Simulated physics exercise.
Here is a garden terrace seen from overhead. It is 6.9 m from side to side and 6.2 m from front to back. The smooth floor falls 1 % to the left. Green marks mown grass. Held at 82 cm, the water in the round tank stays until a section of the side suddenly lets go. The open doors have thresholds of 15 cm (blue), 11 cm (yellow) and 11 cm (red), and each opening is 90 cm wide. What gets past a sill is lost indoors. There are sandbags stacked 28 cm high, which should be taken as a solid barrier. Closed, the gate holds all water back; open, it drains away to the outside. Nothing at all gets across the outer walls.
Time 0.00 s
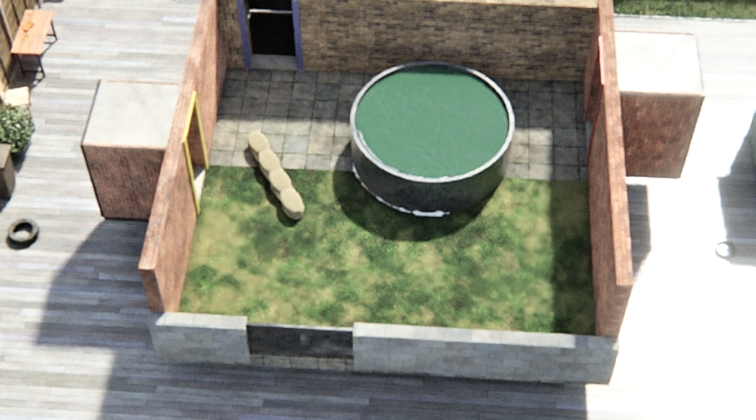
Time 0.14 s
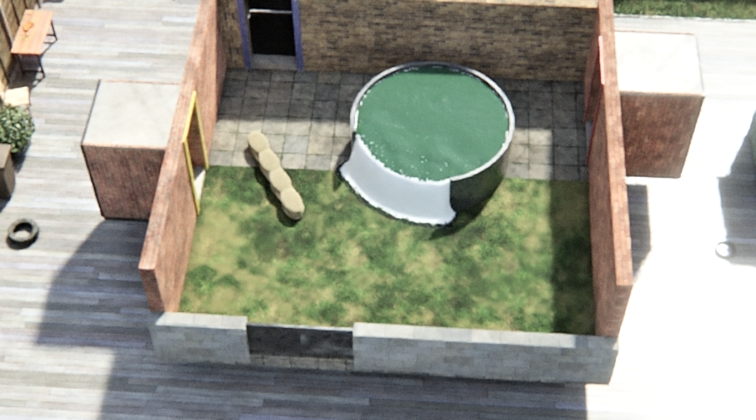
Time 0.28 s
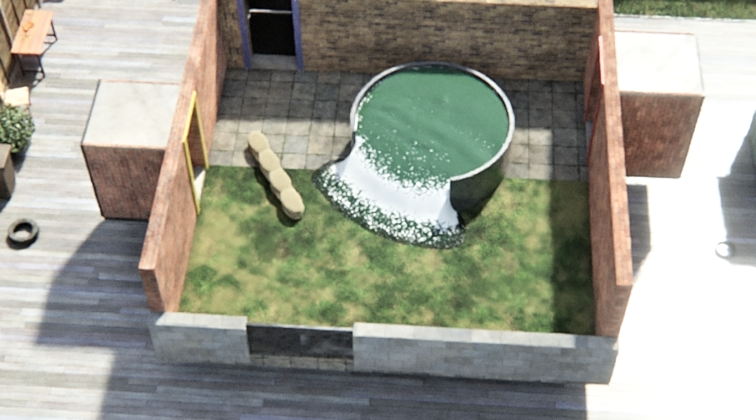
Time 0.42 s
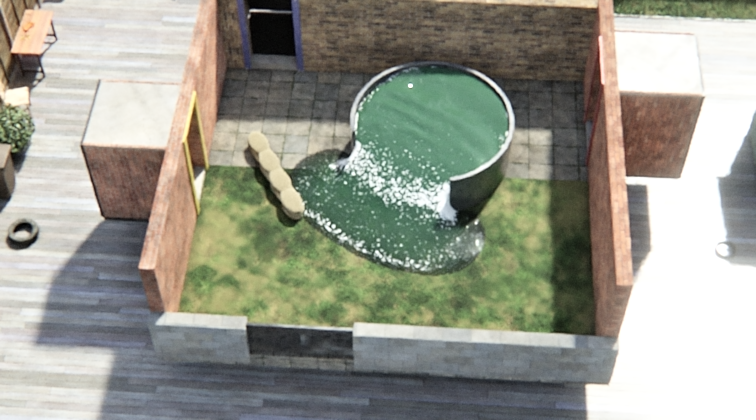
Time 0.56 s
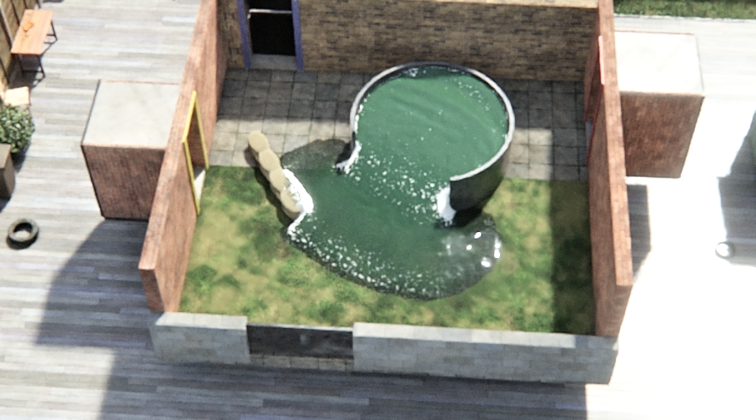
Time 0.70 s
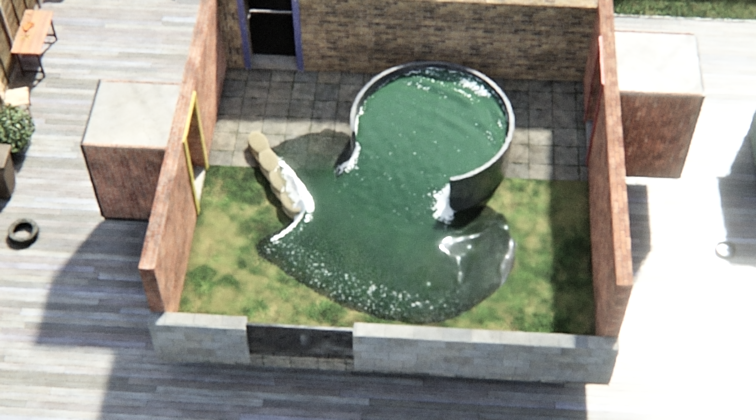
Green water sits in a round tank inside a brick-walled garden terrace, seen from high overhead, then bursts white through the tank's lower left side. A row of tan sandbags lies left of the tank, with paving behind, patchy grass in front and a low grey wall nearest. The water fans over the grass, foams against the sandbags and spreads toward the low wall, while the camera stays still.
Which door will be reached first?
The blue door.
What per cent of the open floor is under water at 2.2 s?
Covered: Roughly 60 per cent.
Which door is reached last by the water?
Last comes the red one.
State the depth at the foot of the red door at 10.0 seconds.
Depth: Approx. 13.0 cm.
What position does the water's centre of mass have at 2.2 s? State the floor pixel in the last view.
I'd put it close to (370, 221).
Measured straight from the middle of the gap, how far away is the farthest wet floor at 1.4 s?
Distance: Approx. 3.8 m.
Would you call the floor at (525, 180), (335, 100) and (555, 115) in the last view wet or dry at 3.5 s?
Going through the three points: Not yet touched, then awash, then not yet touched.
After 1.4 s water covers 45 % of the floor and is deepest (42 cm) near (301, 205); blue door not reached, yellow door not reached, red door not reached.
After 2.2 s water covers 60 % of the floor and is deepest (58 cm) near (173, 338); blue door reached at 1.9 s, yellow door not reached, red door not reached.
After 3.5 s water covers 70 % of the floor and is deepest (39 cm) near (173, 338); blue door reached at 1.9 s, yellow door reached at 2.9 s, red door not reached.
After 6.0 s water covers 90 % of the floor and is deepest (26 cm) near (224, 83); blue door reached at 1.9 s, yellow door reached at 2.9 s, red door not reached.
After 10.0 s water covers 100 % of the floor and is deepest (23 cm) near (496, 80); blue door reached at 1.9 s, yellow door reached at 2.9 s, red door reached at 6.0 s.
